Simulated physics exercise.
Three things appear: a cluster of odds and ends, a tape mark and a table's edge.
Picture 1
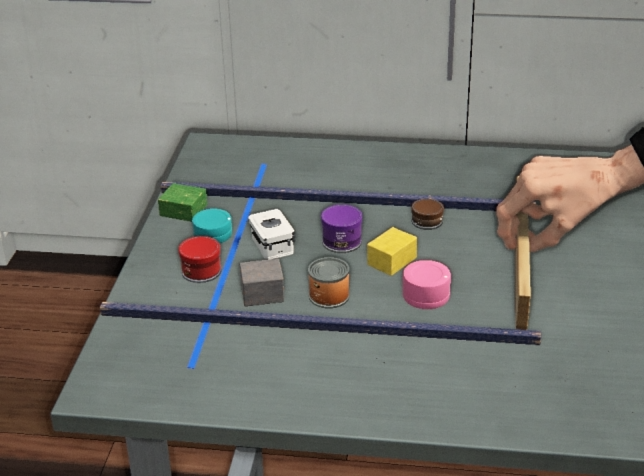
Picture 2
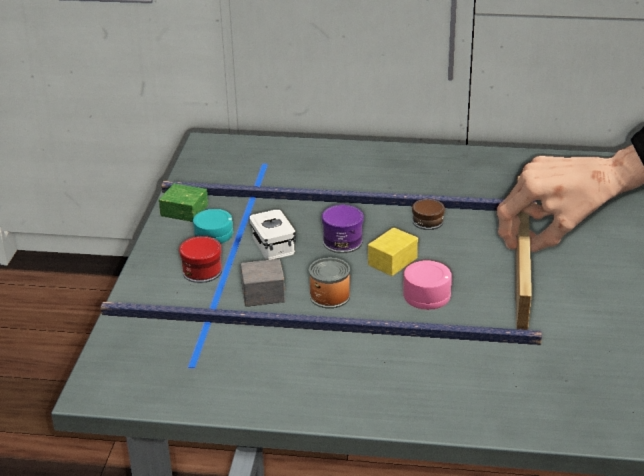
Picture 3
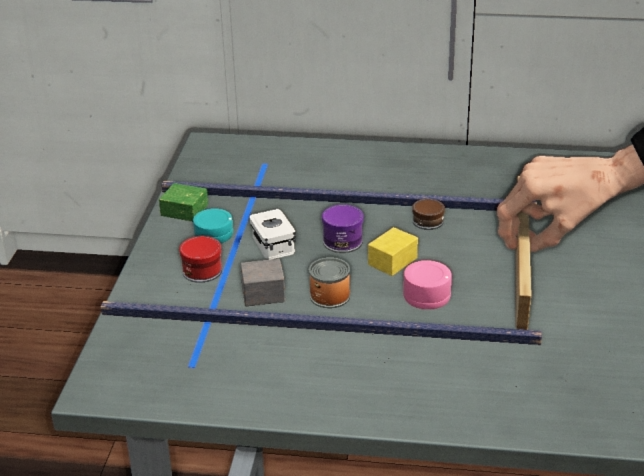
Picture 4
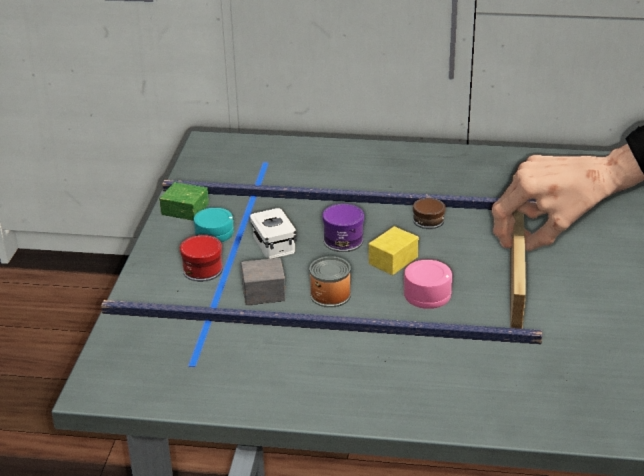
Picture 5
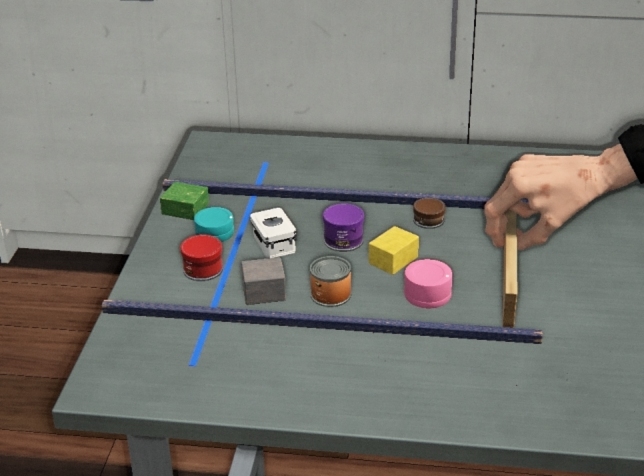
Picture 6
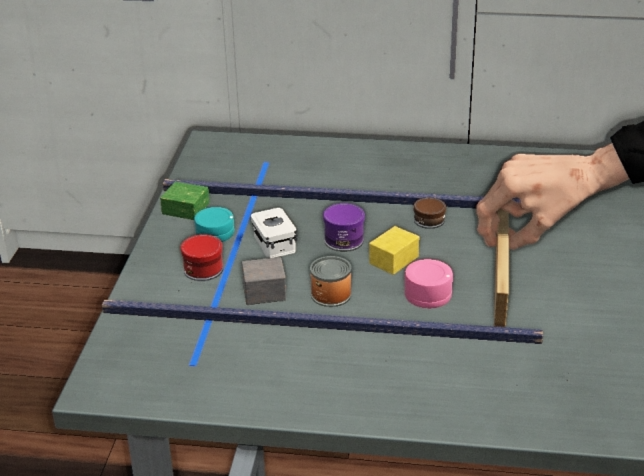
The clip opens on a cluster of small coloured pots, lids and blocks on a grey table, between two dark strips and crossed by a blue tape line, while a hand holds an upright board at the right. The hand stays still at first, then slides the board slightly left, leaving the objects unmoved.
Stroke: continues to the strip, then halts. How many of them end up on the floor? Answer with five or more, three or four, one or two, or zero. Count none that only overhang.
The count that falls is zero.
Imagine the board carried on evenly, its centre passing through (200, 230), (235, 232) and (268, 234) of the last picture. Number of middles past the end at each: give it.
First 1, then 0, then 0.
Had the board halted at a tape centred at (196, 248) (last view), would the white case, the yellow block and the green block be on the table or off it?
Going in order, the white case keeps its spot, then the yellow block keeps its spot, then the green block keeps its spot.
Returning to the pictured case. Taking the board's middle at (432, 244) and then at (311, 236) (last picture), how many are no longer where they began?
One spot: 2. Other spot: 7.
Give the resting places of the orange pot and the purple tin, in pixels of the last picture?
Roughly (195, 288) for the first and roughly (222, 216) for the second.
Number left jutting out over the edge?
Overhang count: 1.
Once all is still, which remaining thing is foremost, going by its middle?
Answer: The turquoise lid.
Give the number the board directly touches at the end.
Contact count: 5.
Early on, none off yet; green block at rest near (185, 201); turquoise lid at rest near (215, 225); red pot at rest near (202, 258).
Finally, the number that fall off is zero.
